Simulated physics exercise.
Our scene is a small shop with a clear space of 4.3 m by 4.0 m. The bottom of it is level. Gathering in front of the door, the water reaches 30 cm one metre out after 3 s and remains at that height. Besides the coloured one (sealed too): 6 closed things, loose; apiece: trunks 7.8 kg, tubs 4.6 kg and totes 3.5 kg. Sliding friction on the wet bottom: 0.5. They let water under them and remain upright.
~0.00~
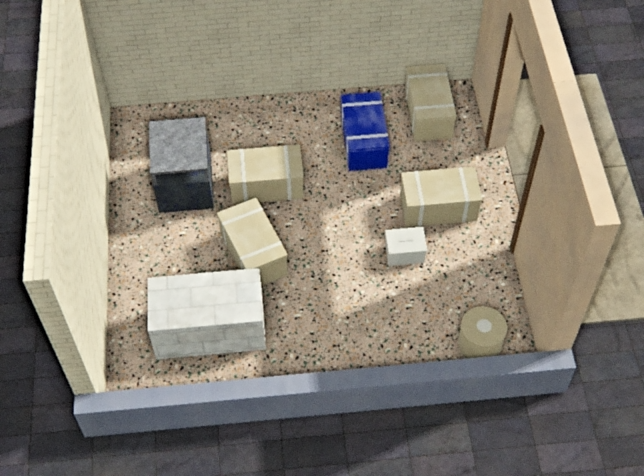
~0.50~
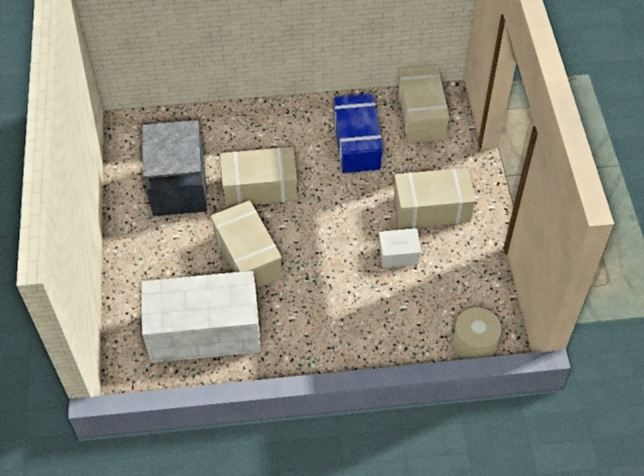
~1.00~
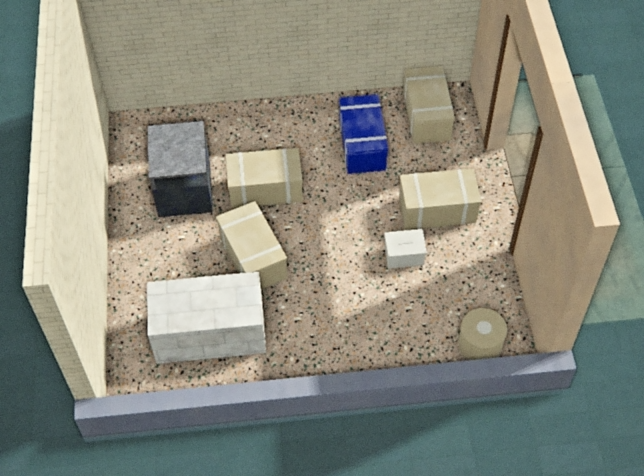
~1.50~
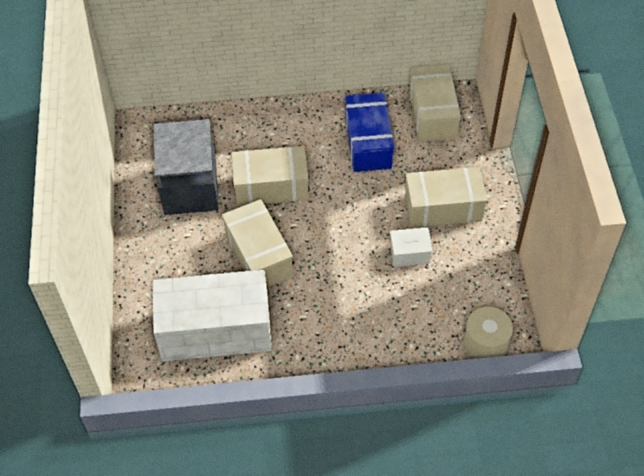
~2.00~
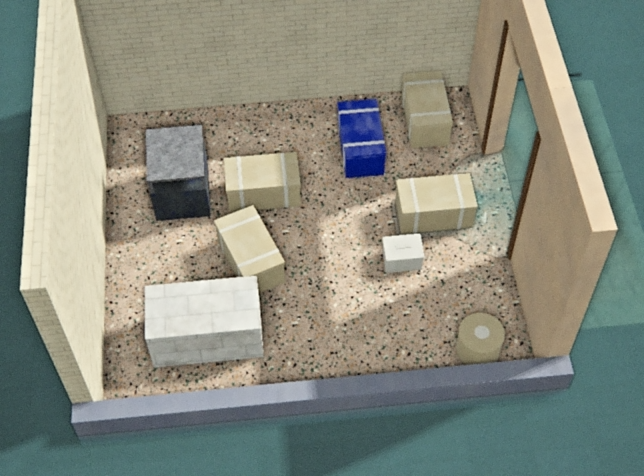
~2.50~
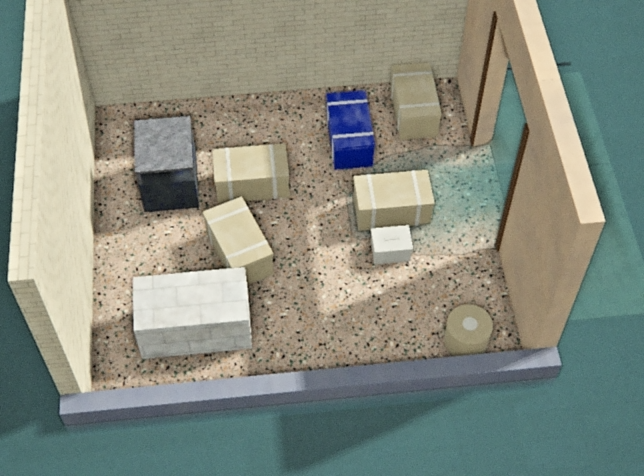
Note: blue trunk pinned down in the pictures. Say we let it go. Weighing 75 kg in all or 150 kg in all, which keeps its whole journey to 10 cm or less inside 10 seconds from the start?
It takes only the lighter ballast.
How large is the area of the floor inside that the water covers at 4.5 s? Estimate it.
Wet area: Approx. 12 m2.
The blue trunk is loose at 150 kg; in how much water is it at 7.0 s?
Depth: Approx. 8 cm.
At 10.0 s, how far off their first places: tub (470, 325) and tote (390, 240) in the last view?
They've ended up 100 cm and 200 cm away, in that order.
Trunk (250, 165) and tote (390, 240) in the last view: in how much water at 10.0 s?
Around 12 cm and 18 cm.
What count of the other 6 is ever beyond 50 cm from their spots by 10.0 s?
I count 5 of them.
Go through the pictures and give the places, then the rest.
The first frame shows the blue trunk at (365, 120), on the bottom; 0.0 m2 under water; 0 of 7 have shifted.
The second frame shows the blue trunk at (358, 122), on the bottom; water covers 0.0 m2; 0 of 7 have shifted.
The third frame shows the blue trunk at (363, 123), on the bottom; water covers 0.0 m2; 0 of 7 have shifted.
The fourth frame shows the blue trunk at (369, 121), on the bottom; 0.0 m2 under water; 0 of 7 have shifted.
The fifth frame shows the blue trunk at (361, 127), on the bottom; 0.6 m2 under water; 0 of 7 have shifted.
The sixth frame shows the blue trunk at (350, 119), on the bottom; 1.6 m2 under water; 1 of 7 have shifted.
After 3.5 s the blue trunk would be 0 cm from its start with 75 kg and 0 cm from its start with 150 kg; 7 cm of water round it then.
After 4.5 s the blue trunk would be 0 cm from its start with 75 kg and 0 cm from its start with 150 kg; 8 cm of water round it then.
After 7.0 s the blue trunk would be 0 cm from its start with 75 kg and 0 cm from its start with 150 kg; 8 cm of water round it then.
After 10.0 s the blue trunk would be 0 cm from its start with 75 kg and 0 cm from its start with 150 kg; 16 cm of water round it then.
